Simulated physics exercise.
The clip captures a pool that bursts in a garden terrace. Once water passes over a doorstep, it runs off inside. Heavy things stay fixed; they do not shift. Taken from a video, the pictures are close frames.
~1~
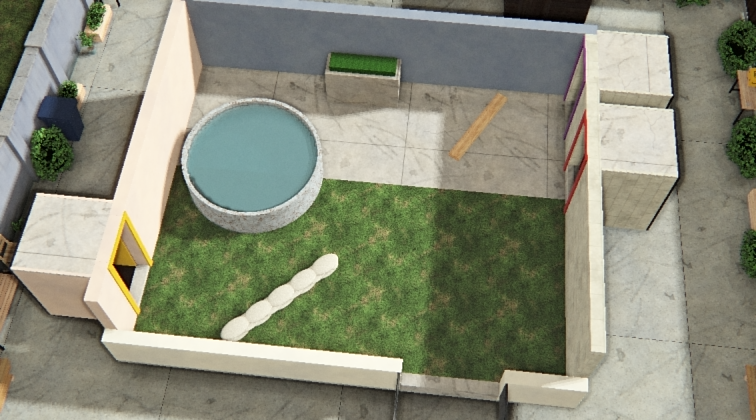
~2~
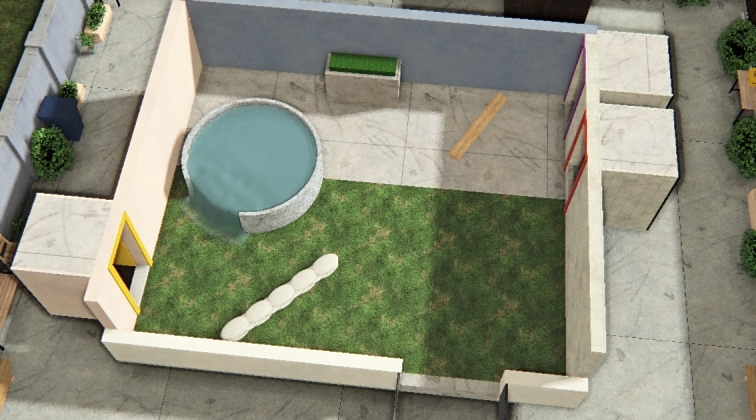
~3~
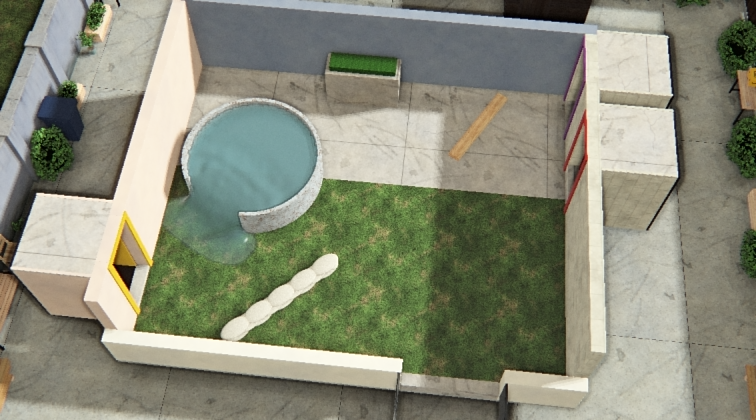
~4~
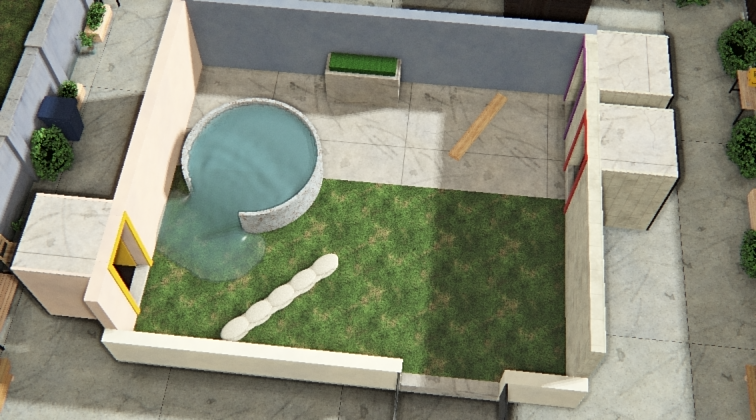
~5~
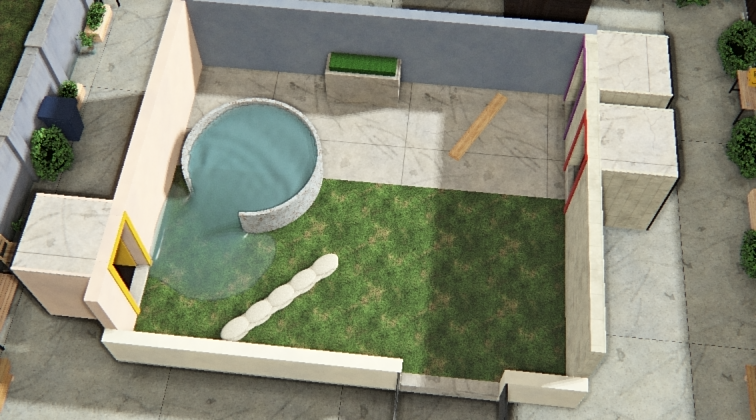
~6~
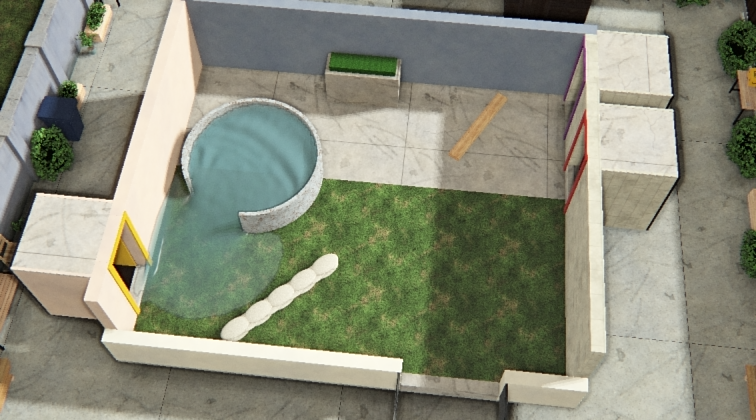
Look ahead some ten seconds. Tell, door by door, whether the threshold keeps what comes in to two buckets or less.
Outcome: The purple door will not go over two buckets, the yellow door will be deluged, the red door will not go over two buckets.
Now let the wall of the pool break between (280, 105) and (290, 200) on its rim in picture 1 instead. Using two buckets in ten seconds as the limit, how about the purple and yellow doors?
In short: The purple door exceeds the limit; the yellow door falls short.
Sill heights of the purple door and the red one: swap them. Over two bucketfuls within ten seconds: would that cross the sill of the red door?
That way the red one stays in check.
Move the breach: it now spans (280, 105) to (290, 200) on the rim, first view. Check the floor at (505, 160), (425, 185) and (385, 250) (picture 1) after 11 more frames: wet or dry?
Listed order gives sopping; sopping; sopping.
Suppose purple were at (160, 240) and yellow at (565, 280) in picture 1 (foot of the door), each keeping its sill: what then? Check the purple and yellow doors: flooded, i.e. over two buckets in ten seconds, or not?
In short: Purple door floods, yellow door keeps below it.
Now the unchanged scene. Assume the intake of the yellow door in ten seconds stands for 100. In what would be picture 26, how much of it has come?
Roughly 35 per cent.
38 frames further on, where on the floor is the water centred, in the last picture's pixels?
Roughly (255, 231).
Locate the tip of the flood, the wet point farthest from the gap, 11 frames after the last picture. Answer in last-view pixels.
At about (283, 360).
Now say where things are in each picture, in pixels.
The first picture shows still water in the round tank at (252, 157).
In the second picture, the front is at (242, 242), out from the gap at (212, 214).
In the third picture, water pours out at (212, 215) and has run to (242, 258).
In the fourth picture, the front is at (238, 275), out from the gap at (212, 215).
In the fifth picture, water pours out at (212, 215) and has run to (218, 296).
In the sixth picture, water pours out at (212, 215) and has run to (143, 297).
A moment on, water covers 15 % of the floor; the purple door not reached, the yellow door over two buckets in, the red door not reached.
Next, water covers 15 % of the floor; the purple door not reached, the yellow door over two buckets in, the red door not reached.
Then, water covers 30 % of the floor; the purple door not reached, the yellow door far over two buckets in, the red door not reached.
Later, water covers 60 % of the floor; the purple door not reached, the yellow door far over two buckets in, the red door not reached.
In the end, water covers 80 % of the floor; the purple door not reached, the yellow door far over two buckets in, the red door not reached.
